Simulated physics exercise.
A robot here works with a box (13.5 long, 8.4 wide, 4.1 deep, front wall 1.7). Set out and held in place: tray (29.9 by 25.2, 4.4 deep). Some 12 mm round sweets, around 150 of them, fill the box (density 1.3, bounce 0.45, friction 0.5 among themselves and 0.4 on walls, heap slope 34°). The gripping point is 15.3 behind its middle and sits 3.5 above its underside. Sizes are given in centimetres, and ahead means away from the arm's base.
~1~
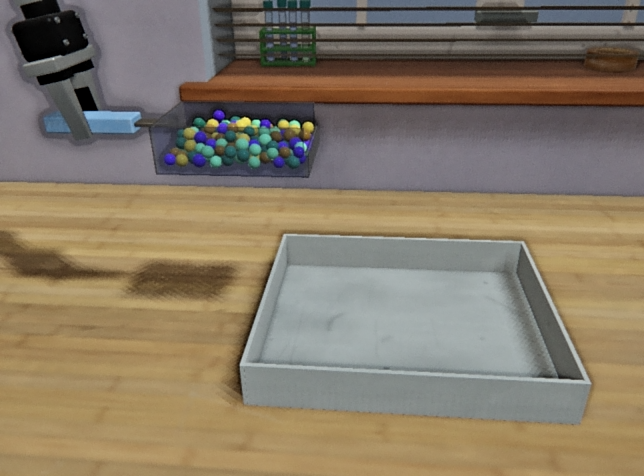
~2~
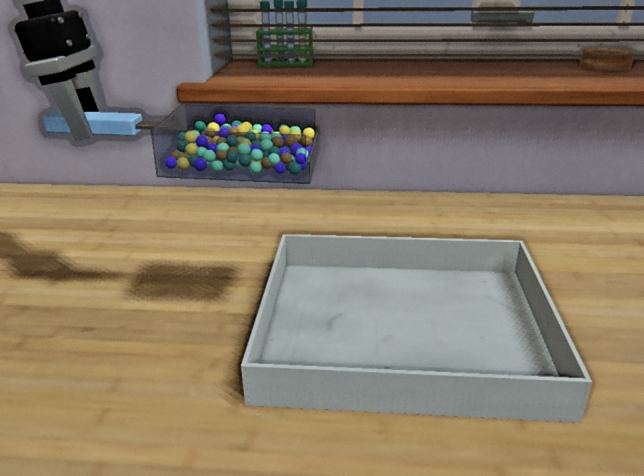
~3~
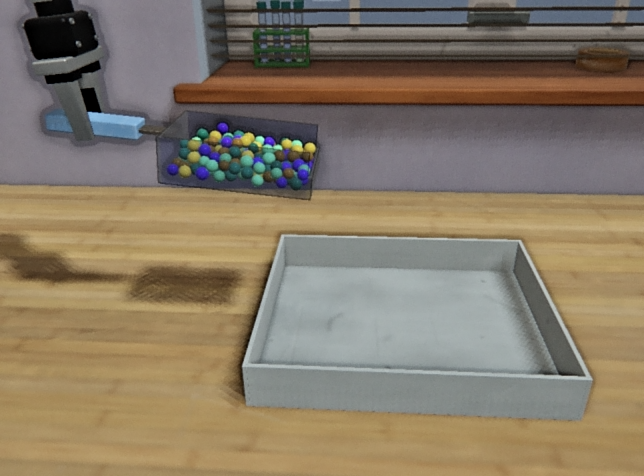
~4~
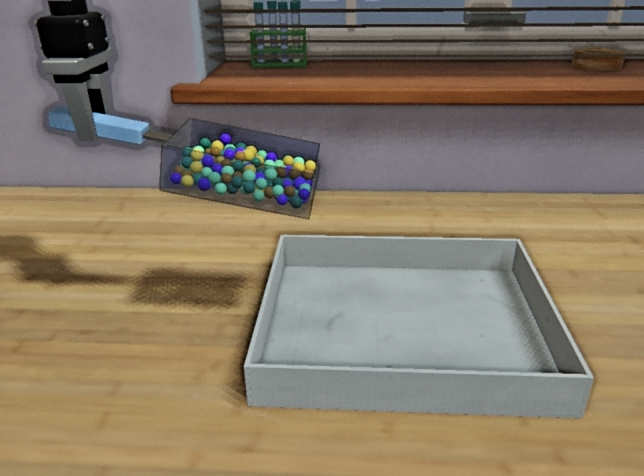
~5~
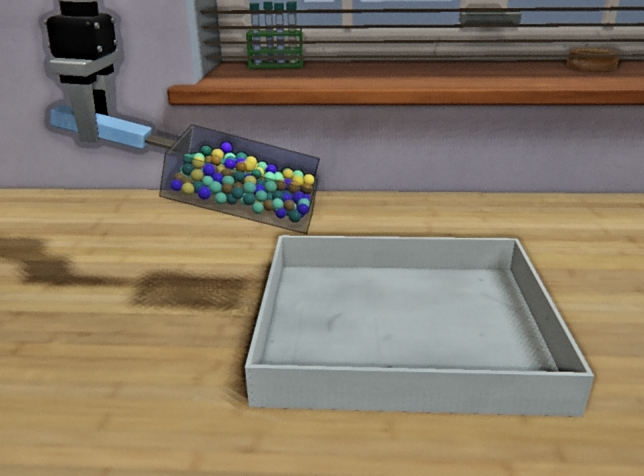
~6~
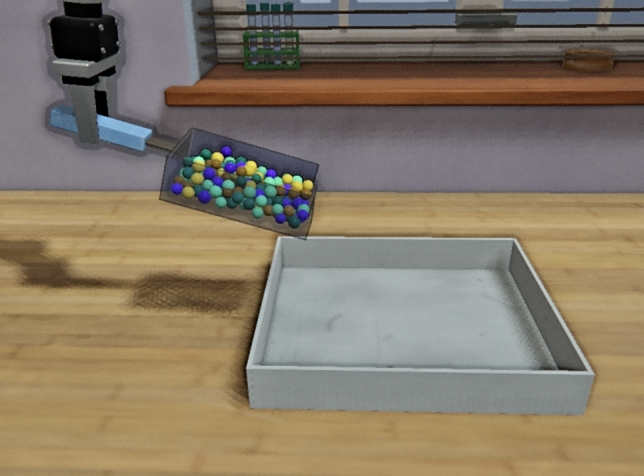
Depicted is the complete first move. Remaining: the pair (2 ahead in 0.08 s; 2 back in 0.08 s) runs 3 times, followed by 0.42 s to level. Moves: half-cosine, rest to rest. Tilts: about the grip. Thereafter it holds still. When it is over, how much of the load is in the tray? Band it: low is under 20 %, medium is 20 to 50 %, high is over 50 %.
Band: Low.
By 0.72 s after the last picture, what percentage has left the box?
10 %.
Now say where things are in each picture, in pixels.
Box floor at (242, 155), level; upper third of the load around (246, 131), from x 170 to 310, top at y 115; 146 in the box, in the first picture.
Box floor at (243, 159), tilted 2° forward; upper third of the load around (236, 136), from x 170 to 310, top at y 120, in the second picture.
Box floor at (244, 170), tilted 6° forward; upper third of the load around (227, 146), from x 175 to 310, top at y 130, in the third picture.
Box floor at (244, 183), tilted 11° forward; upper third of the load around (221, 160), from x 175 to 310, top at y 140, in the fourth picture.
Box floor at (243, 193), tilted 15° forward; upper third of the load around (211, 170), from x 175 to 310, top at y 150, in the fifth picture.
Box floor at (242, 198), tilted 17° forward; upper third of the load around (211, 173), from x 175 to 305, top at y 150; 146 in the box, in the sixth picture.
Then, 0.36 s later, tilted 17° forward, highest piece 19 above the table; 141 in the box, 2 in the tray, 3 in flight or on a rim.
Then, 0.72 s later, tilted 7° forward, highest piece 21 above the table; 130 in the box, 15 in the tray, 1 in flight or on a rim.
Then, 1.10 s later, level, highest piece 23 above the table; 130 in the box, 16 in the tray.
Then, 2.15 s later, level, highest piece 23 above the table; 130 in the box, 16 in the tray.
At rest, 130 in the box, 16 in the tray. That is 11 % in the tray.
